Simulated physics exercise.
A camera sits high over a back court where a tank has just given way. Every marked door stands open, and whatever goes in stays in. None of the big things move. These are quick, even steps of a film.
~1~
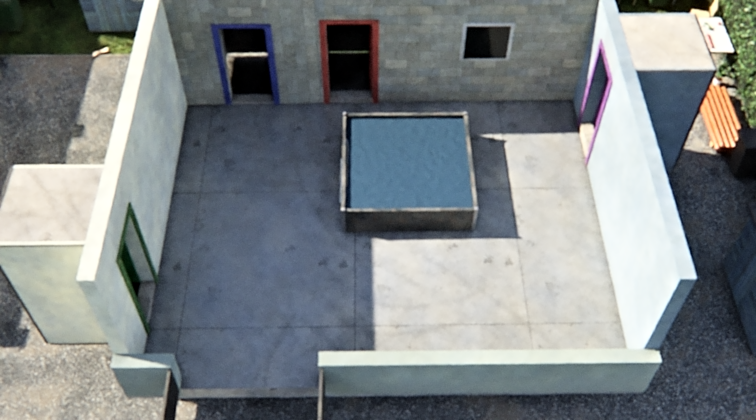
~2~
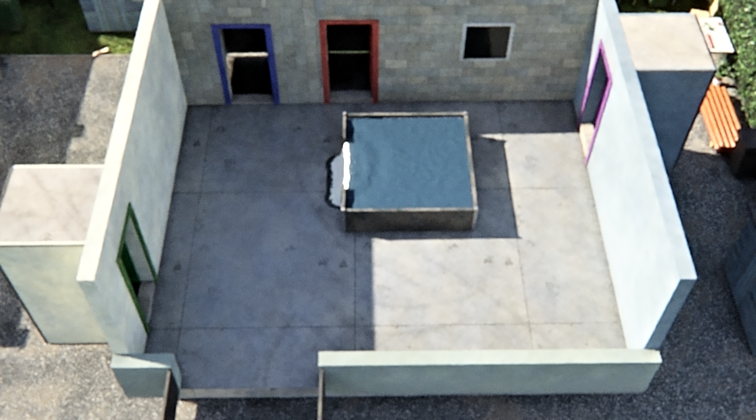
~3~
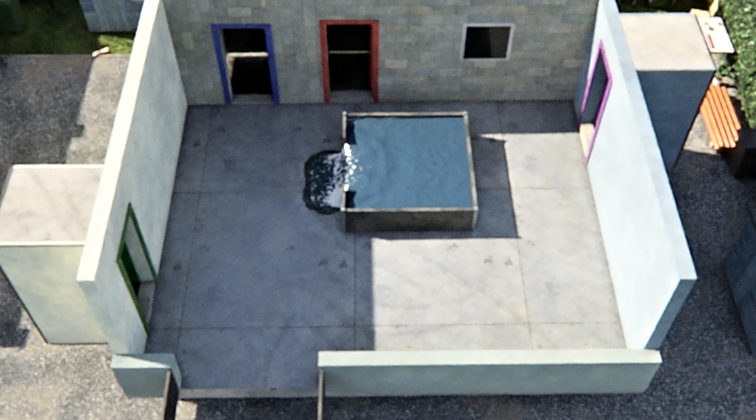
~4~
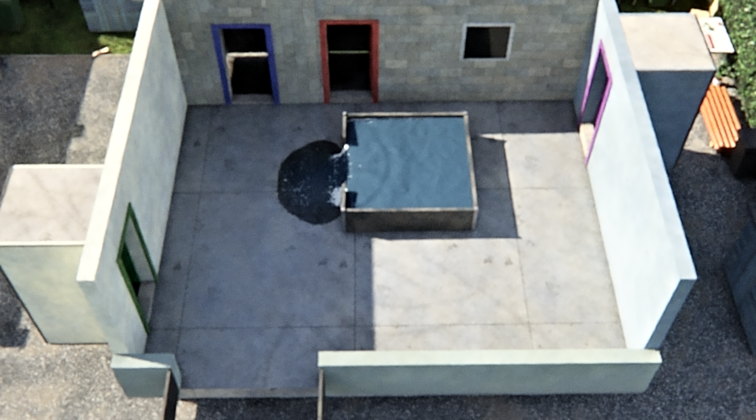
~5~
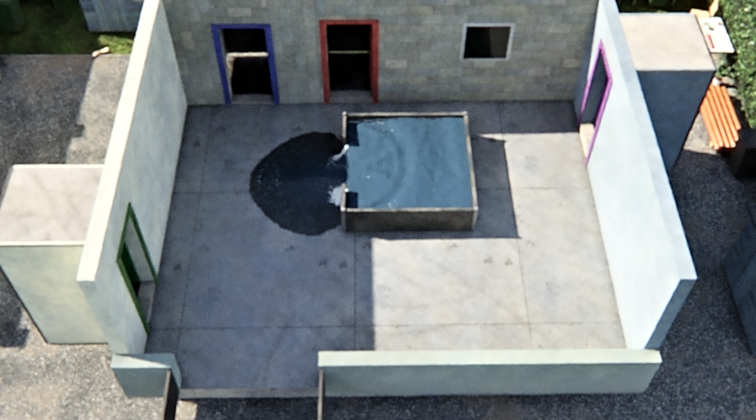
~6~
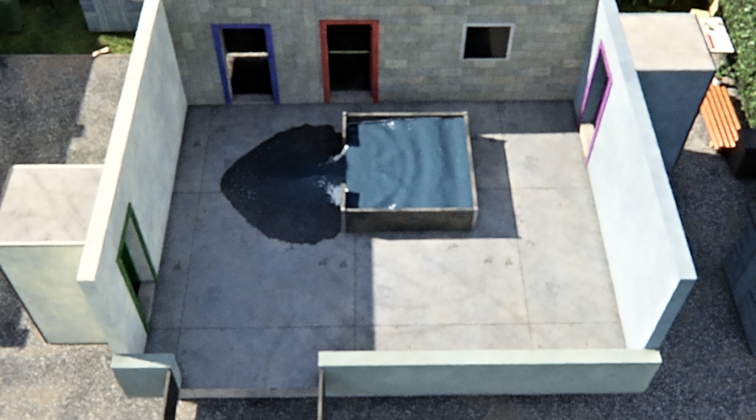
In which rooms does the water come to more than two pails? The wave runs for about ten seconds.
One by one: I expect the green door to stay within two buckets. I expect the red door to stay within two buckets. I expect the purple door to stay within two buckets. I expect the blue door to go over the limit.
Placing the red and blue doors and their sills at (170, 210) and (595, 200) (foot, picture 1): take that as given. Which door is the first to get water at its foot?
I reckon it is the red door.
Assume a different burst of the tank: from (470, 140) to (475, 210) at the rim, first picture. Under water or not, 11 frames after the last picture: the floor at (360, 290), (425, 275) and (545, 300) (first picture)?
In turn: Untouched, then untouched, then inundated.
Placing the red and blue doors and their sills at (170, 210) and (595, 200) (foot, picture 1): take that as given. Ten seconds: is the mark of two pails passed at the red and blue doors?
Going through them, I find the red door overflows and the blue door escapes flooding.
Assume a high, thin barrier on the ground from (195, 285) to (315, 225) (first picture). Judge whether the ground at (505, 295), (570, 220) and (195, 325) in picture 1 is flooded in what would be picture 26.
Results in sequence: Bone-dry / bone-dry / swamped.
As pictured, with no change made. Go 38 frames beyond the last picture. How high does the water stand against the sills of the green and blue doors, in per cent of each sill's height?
About 70 and 230 %.
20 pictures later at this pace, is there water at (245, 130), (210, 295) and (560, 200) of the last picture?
First swamped, then swamped, then spared.
A moment on, water covers 20 % of the floor; the green door not reached, the red door not reached, the purple door not reached, the blue door not reached.
Next, water covers 30 % of the floor; the green door wet at the sill, nothing in, the red door not reached, the purple door not reached, the blue door under two buckets in.
Then, water covers 30 % of the floor; the green door wet at the sill, nothing in, the red door not reached, the purple door not reached, the blue door over two buckets in.
Later, water covers 45 % of the floor; the green door wet at the sill, nothing in, the red door wet at the sill, nothing in, the purple door not reached, the blue door over two buckets in.
In the end, water covers 65 % of the floor; the green door wet at the sill, nothing in, the red door wet at the sill, nothing in, the purple door wet at the sill, nothing in, the blue door far over two buckets in.
